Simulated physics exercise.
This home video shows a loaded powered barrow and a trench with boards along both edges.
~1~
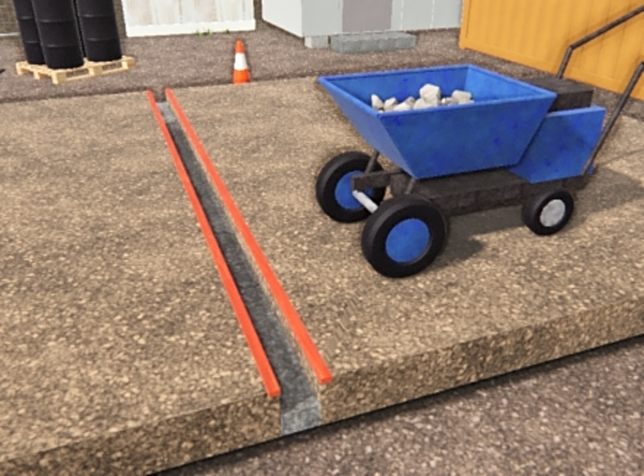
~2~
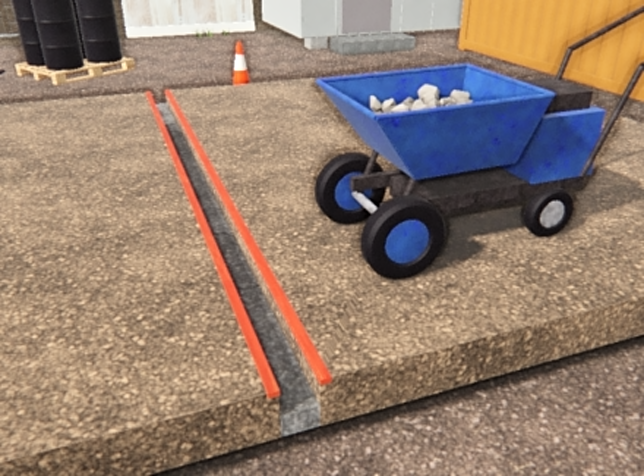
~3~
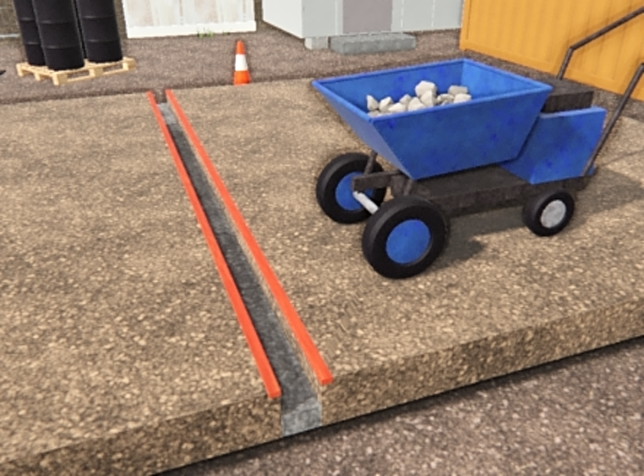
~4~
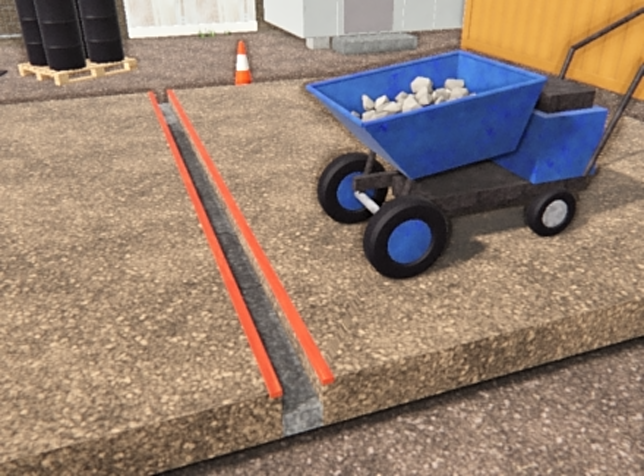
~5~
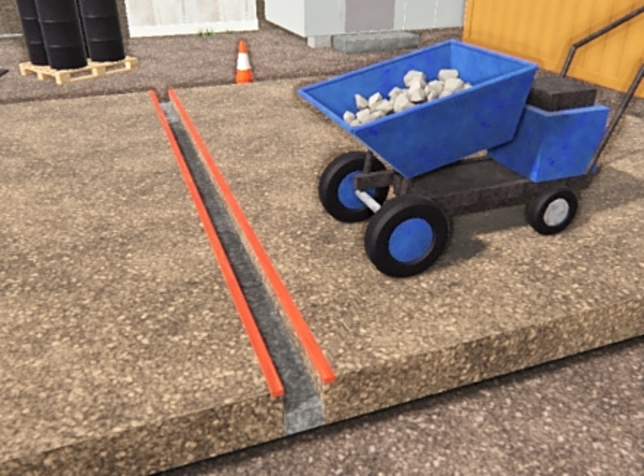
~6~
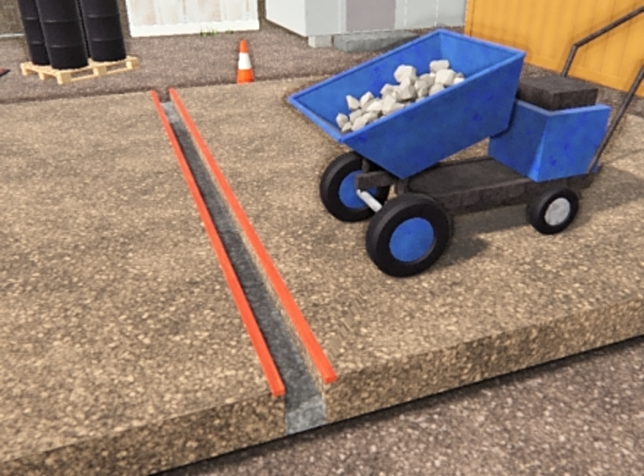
On a gravelly slab beside a narrow trench edged with orange boards, a blue powered barrow loaded with broken stones stood still while its skip gradually tilted forward to the left, its back end rising.
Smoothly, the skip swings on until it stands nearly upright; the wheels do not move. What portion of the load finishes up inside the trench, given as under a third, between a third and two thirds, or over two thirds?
Inside: A third to two thirds.
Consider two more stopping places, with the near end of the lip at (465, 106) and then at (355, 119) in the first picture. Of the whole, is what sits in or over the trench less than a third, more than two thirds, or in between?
First: Under a third; second: Below one third.
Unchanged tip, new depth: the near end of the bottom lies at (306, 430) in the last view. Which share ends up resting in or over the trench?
The share would be around 60 per cent.
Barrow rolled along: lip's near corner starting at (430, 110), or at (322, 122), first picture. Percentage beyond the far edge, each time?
About 10 % and about 70 %.
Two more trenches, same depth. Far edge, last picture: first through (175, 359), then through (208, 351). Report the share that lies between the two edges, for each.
In order: 100 per cent, then 90 per cent.
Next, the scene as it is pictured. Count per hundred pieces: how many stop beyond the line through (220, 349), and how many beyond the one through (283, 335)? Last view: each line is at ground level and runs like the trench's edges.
Result, first then second: 20 %, 70 %.
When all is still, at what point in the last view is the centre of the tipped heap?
(238, 266).
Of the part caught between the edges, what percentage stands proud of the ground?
My guess is some 35 per cent.
Soon, skip tipped steeply; all in the skip.
A while on, skip tipped right over; most in the skip; a small part in or heaped over the trench; a small part beyond it; a stray few falling.
Towards the end, skip tipped right over; a small part in the skip; about half in or heaped over the trench; about a third beyond it.
Finally, skip tipped right over; a small part in the skip; a stray few short of the trench; about half in or heaped over the trench; about a third beyond it.
